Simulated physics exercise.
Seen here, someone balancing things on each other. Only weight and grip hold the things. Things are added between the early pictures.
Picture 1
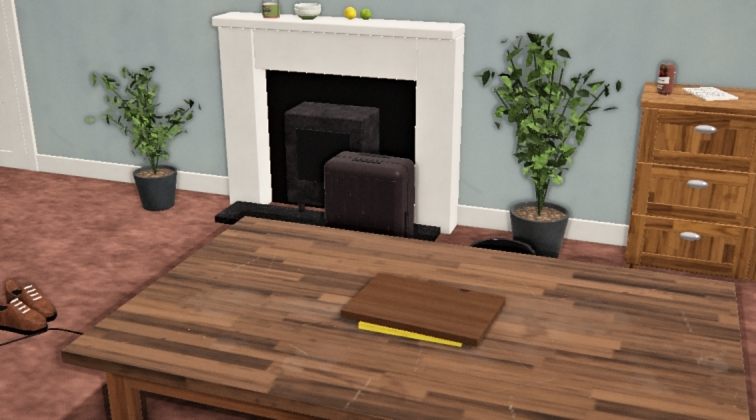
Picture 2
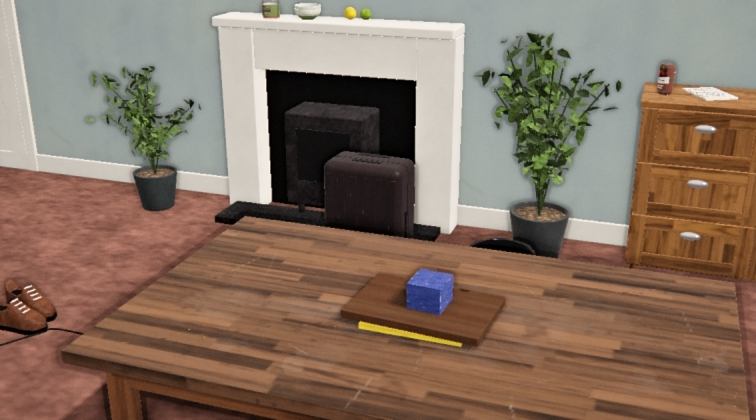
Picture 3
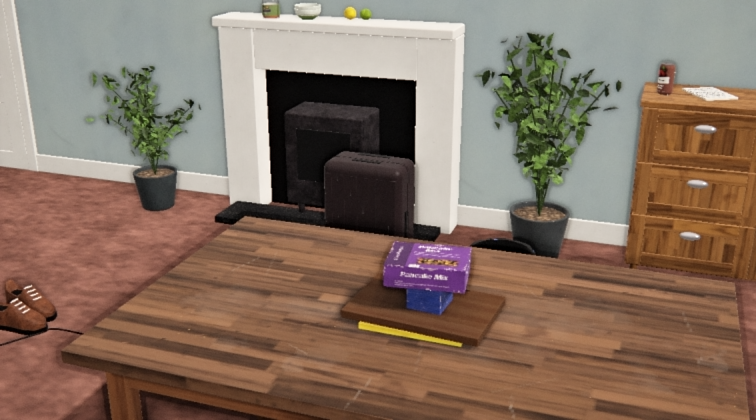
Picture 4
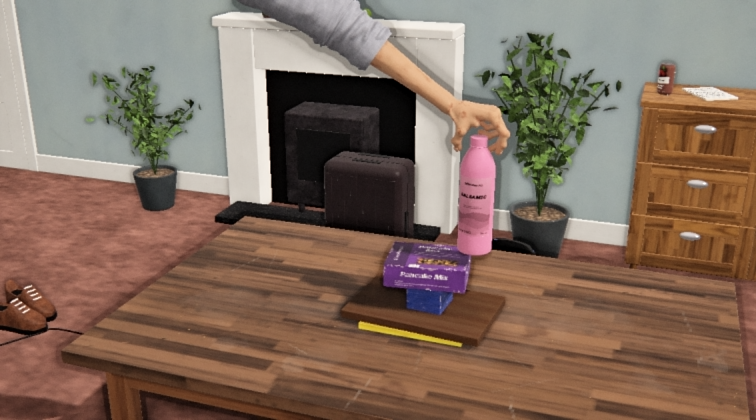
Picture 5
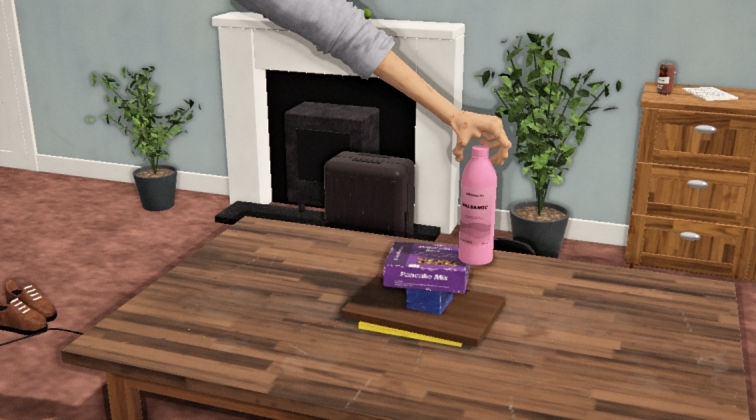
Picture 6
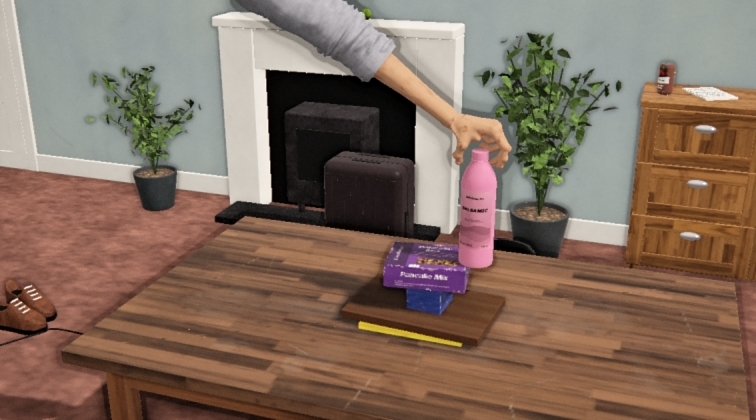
In a living room, a blue block and then a purple packet were stacked on a brown board on a wooden table, and a hand lowered a pink bottle at the packet's right, still gripping it.
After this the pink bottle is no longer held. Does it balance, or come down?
Here the pile gives way.
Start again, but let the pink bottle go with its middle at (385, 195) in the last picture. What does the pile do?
Then it comes apart.
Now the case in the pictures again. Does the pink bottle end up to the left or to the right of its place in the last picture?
To the right.
Then, 0.40 s on from there, pink bottle now fallen; purple packet turned 49° from how it was put.
Then, 0.50 s on from there, purple packet turned 56° from how it was put; blue block shifted a little.
Then, 0.90 s on from there, purple packet now fallen; blue block shifted a little.
In the end, fallen, pink bottle and purple packet; the other 3 unmoved. At the end, from the last picture's camera, pink bottle near (617, 342). The pile loses its balance.
